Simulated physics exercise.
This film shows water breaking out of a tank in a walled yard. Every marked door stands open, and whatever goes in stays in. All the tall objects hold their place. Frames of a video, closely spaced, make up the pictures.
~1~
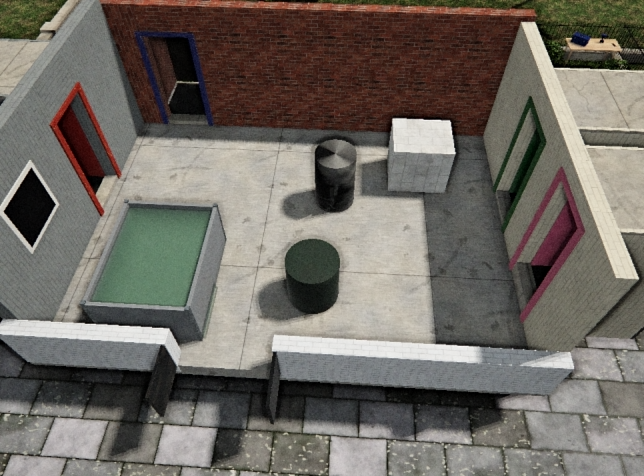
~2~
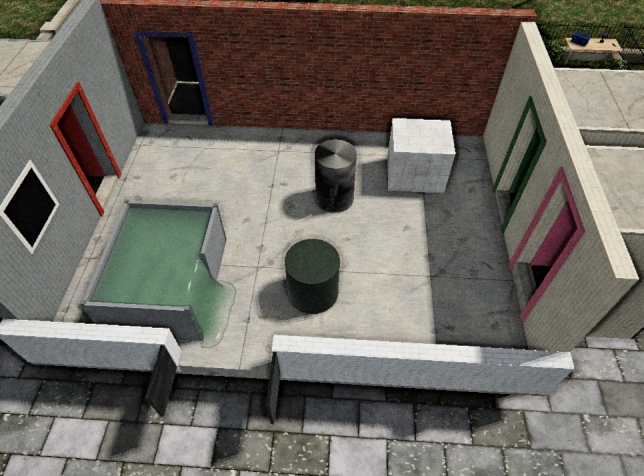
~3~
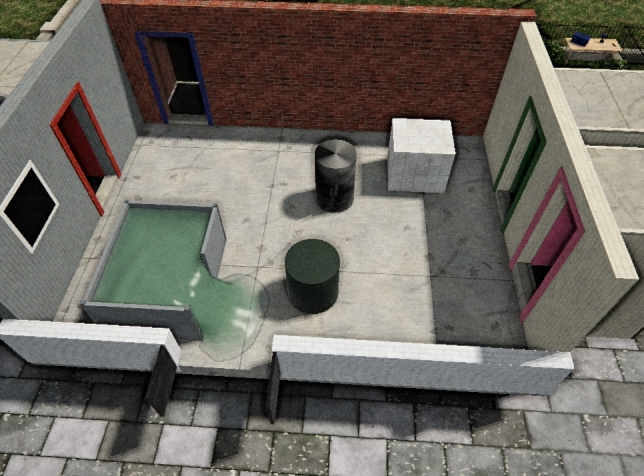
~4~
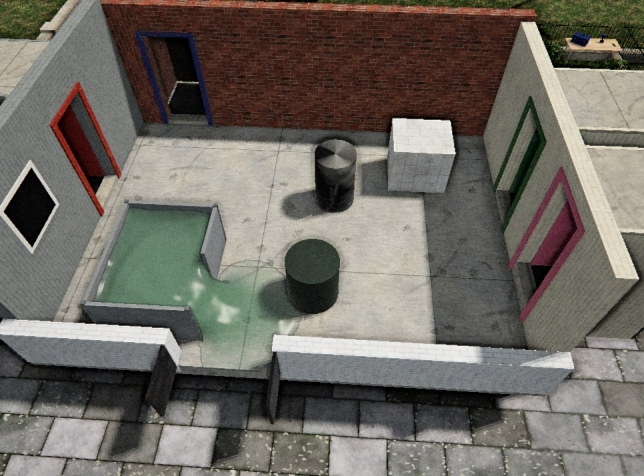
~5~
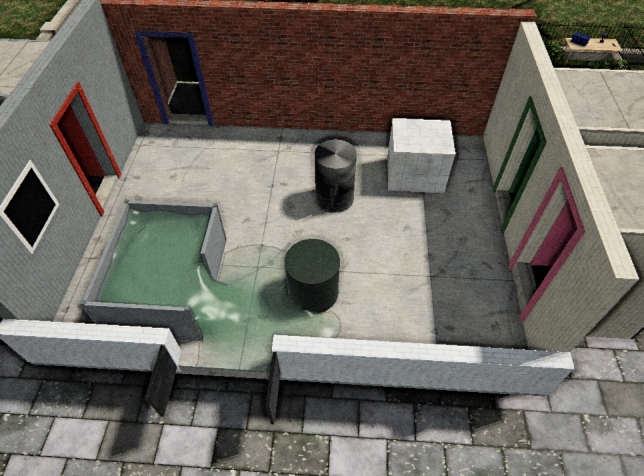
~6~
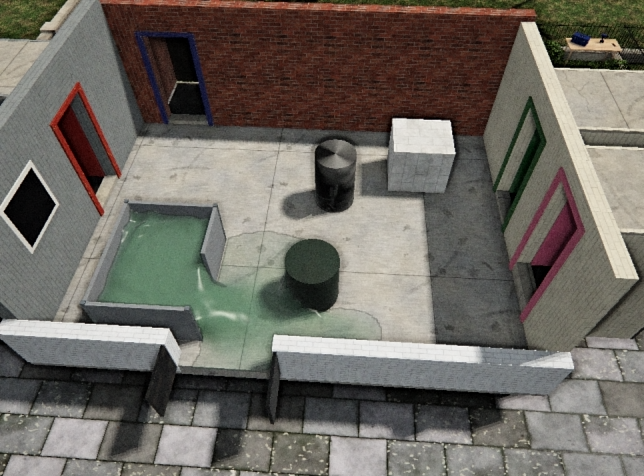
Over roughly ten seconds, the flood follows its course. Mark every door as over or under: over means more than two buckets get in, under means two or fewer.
Blue door - under; pink door - under; green door - under; red door - under.
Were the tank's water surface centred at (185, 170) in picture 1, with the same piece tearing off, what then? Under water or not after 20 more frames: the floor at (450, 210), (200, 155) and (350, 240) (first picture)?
Hit, spared, hit.
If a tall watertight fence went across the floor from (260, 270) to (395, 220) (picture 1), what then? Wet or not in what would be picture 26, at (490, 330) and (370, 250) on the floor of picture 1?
Taking the points in order, the first is inundated and the second is inundated.
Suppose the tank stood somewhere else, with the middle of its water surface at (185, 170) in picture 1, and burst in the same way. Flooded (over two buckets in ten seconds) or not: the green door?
Well, in that setup the green door tops the threshold.
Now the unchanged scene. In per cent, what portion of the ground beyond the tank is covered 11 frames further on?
Some 35 per cent.
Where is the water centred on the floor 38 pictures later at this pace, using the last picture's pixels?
(343, 235).
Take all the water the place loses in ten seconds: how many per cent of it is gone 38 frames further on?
Roughly 85 percent of it.
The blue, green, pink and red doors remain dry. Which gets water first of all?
The pink one is the one.
A moment on, water covers 20 % of the floor; the blue door not reached, the pink door not reached, the green door not reached, the red door not reached.
Next, water covers 35 % of the floor; the blue door not reached, the pink door wet at the sill, nothing in, the green door not reached, the red door not reached.
Then, water covers 55 % of the floor; the blue door not reached, the pink door under two buckets in, the green door wet at the sill, nothing in, the red door not reached.
Later, water covers 70 % of the floor; the blue door wet at the sill, nothing in, the pink door under two buckets in, the green door wet at the sill, nothing in, the red door not reached.
In the end, water covers 90 % of the floor; the blue door wet at the sill, nothing in, the pink door under two buckets in, the green door under two buckets in, the red door wet at the sill, nothing in.
